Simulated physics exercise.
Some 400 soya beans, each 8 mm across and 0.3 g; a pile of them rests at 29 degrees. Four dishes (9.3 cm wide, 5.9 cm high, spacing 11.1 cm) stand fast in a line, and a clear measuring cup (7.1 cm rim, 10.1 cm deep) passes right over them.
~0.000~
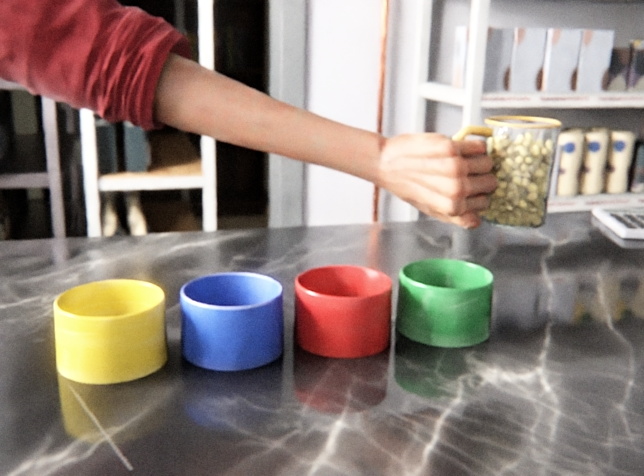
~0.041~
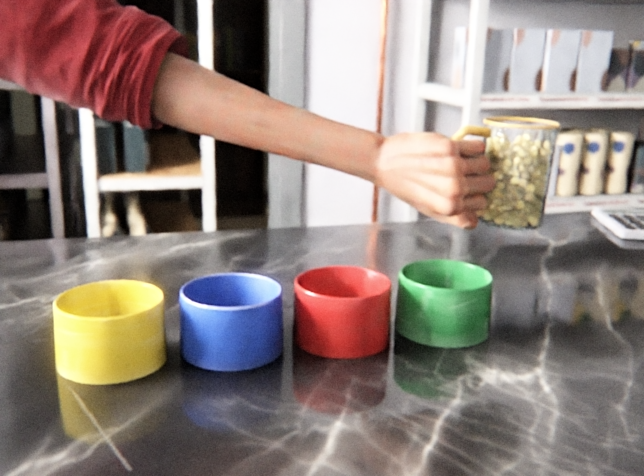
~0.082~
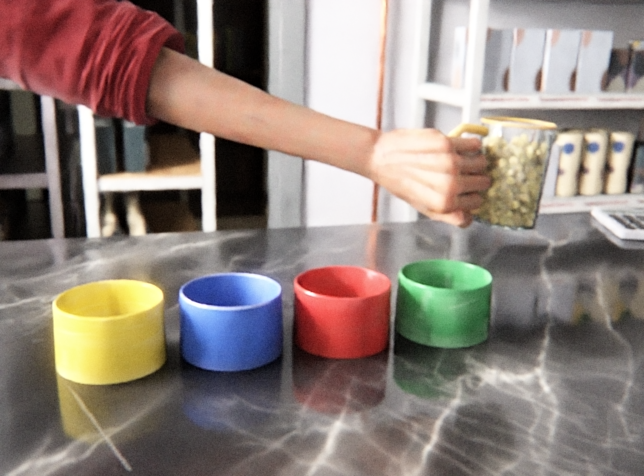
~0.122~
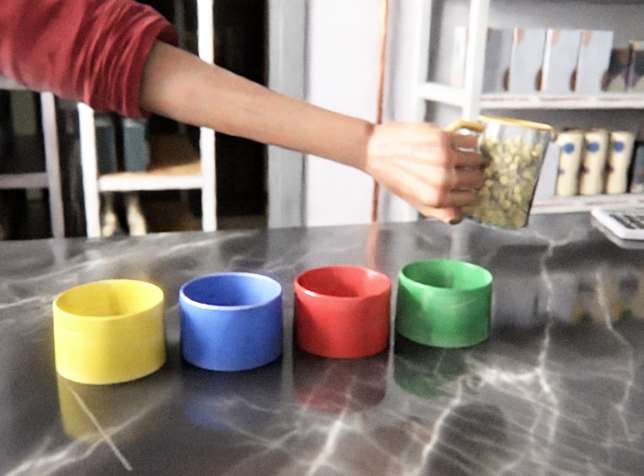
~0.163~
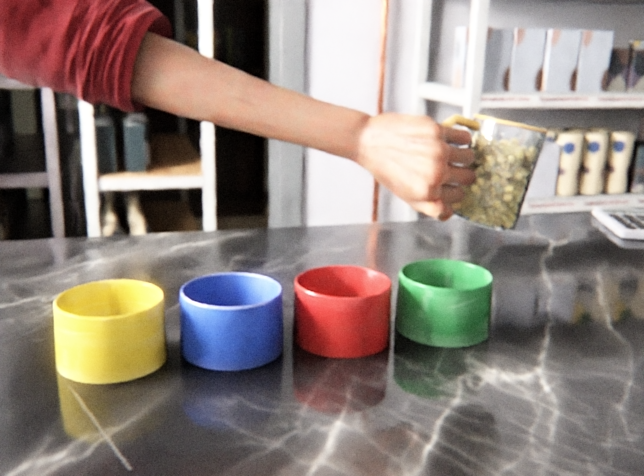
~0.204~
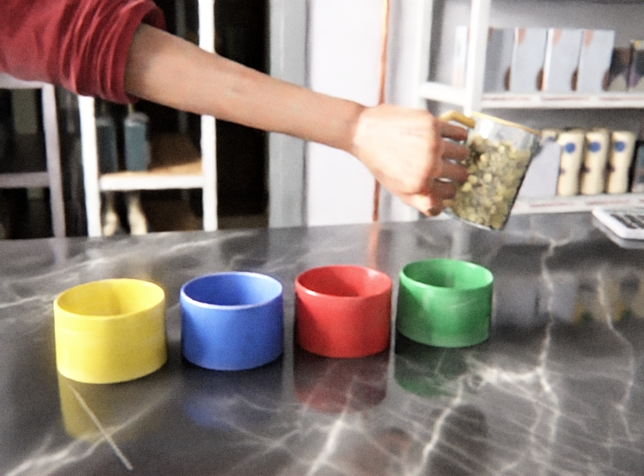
On a dark marbled counter, a red-sleeved arm tilting a clear cup of beans while drifting slightly left behind four coloured dishes.
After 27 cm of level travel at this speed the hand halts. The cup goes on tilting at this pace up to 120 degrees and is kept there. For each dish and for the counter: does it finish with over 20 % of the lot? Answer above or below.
Red above, blue below, green below, yellow below, counter below.
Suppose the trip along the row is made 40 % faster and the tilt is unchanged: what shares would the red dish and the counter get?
In that case red 100, counter 0.
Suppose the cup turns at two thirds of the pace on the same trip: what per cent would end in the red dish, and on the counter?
Red 100, counter 0.
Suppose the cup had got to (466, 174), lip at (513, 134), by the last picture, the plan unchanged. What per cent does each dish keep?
Red 100, blue 0, green 0, yellow 0.
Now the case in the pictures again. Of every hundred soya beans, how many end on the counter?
About 0 per cent.
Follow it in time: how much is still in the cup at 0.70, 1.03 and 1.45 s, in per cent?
In turn: 100, 90, 15.
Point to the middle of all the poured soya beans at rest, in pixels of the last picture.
At about (342, 313).
After 0.70 s, tilt 71 degrees; cup holds 100 %.
Then, at 1.03 s, tilt 108 degrees; cup holds 90 %, red 5 %.
After 1.45 s, tilt 120 degrees; cup holds 15 %, red 85 %.
In the end, at 2.1 s, red 95 %, blue 0 %, green 0 %, yellow 0 %, counter 0 %.
